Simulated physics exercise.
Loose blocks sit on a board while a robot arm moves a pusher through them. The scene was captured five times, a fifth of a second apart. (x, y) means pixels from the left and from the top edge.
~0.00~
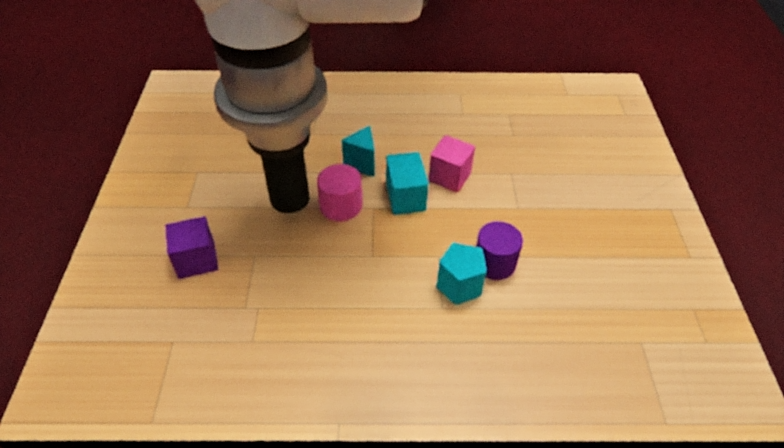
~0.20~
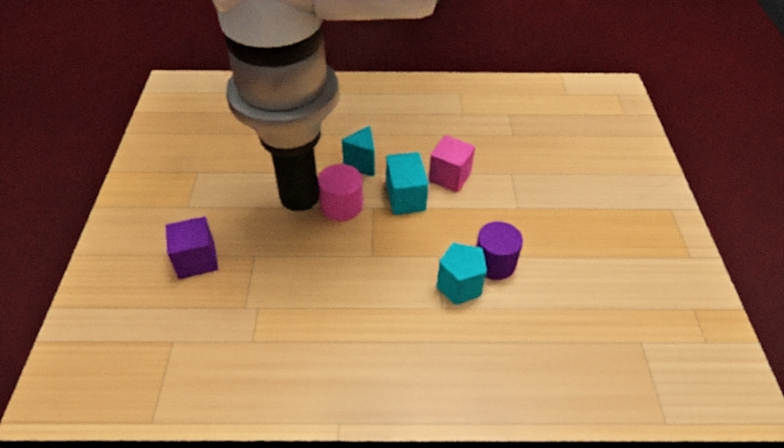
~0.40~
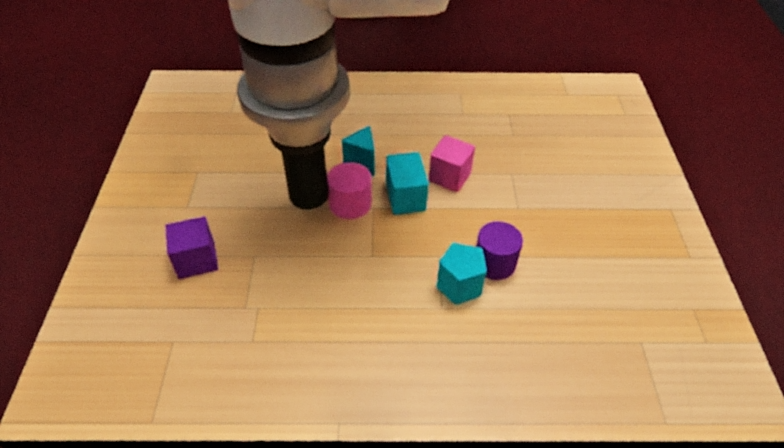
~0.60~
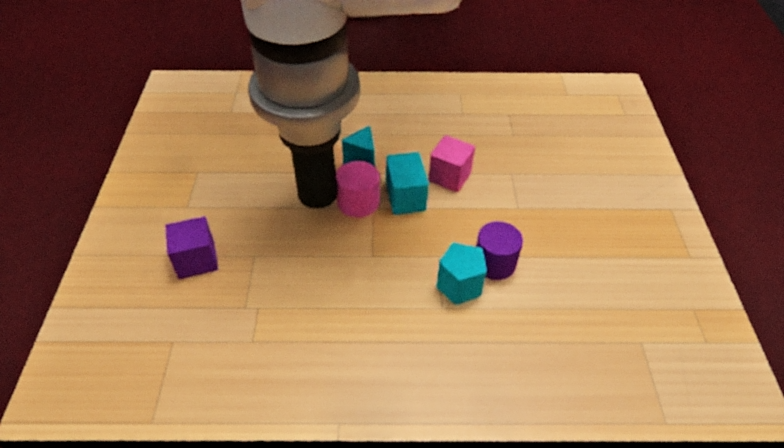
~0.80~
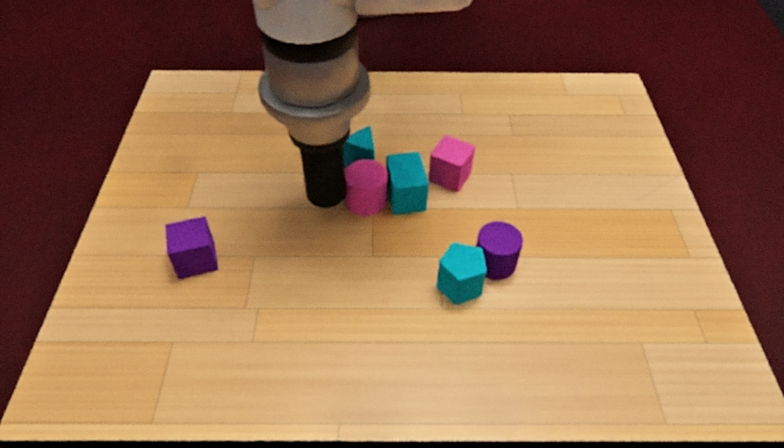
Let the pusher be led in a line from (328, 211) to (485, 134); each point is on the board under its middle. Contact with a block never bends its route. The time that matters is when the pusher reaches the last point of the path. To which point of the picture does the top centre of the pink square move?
Top centre: (537, 150).
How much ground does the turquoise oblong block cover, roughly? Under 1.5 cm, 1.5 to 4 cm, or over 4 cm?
Shift of over 4 cm.
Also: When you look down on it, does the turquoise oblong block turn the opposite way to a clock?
Final answer: No.
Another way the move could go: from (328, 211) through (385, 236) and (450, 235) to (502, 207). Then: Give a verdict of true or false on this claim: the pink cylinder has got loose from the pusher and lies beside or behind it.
True - the claim holds.
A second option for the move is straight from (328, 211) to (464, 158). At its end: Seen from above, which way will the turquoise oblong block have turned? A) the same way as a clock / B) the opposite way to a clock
Letter A.
The first path, step by step. One third of the way, pusher at (385, 165); turquoise three-sided block at (366, 136), turned 30° anticlockwise; pink cylinder at (426, 155); turquoise oblong block at (466, 163); pink square at (501, 143).
Two thirds of the way, pusher at (439, 140); turquoise three-sided block at (369, 135), turned 45° anticlockwise; pink cylinder at (476, 142); turquoise oblong block at (494, 168), turned 65° clockwise; pink square at (520, 145), turned 55° anticlockwise.
At the end, pusher at (488, 117); turquoise three-sided block at (369, 135), turned 45° anticlockwise; pink cylinder at (497, 136); turquoise oblong block at (496, 168), turned 75° clockwise; pink square at (537, 150), turned 65° anticlockwise.
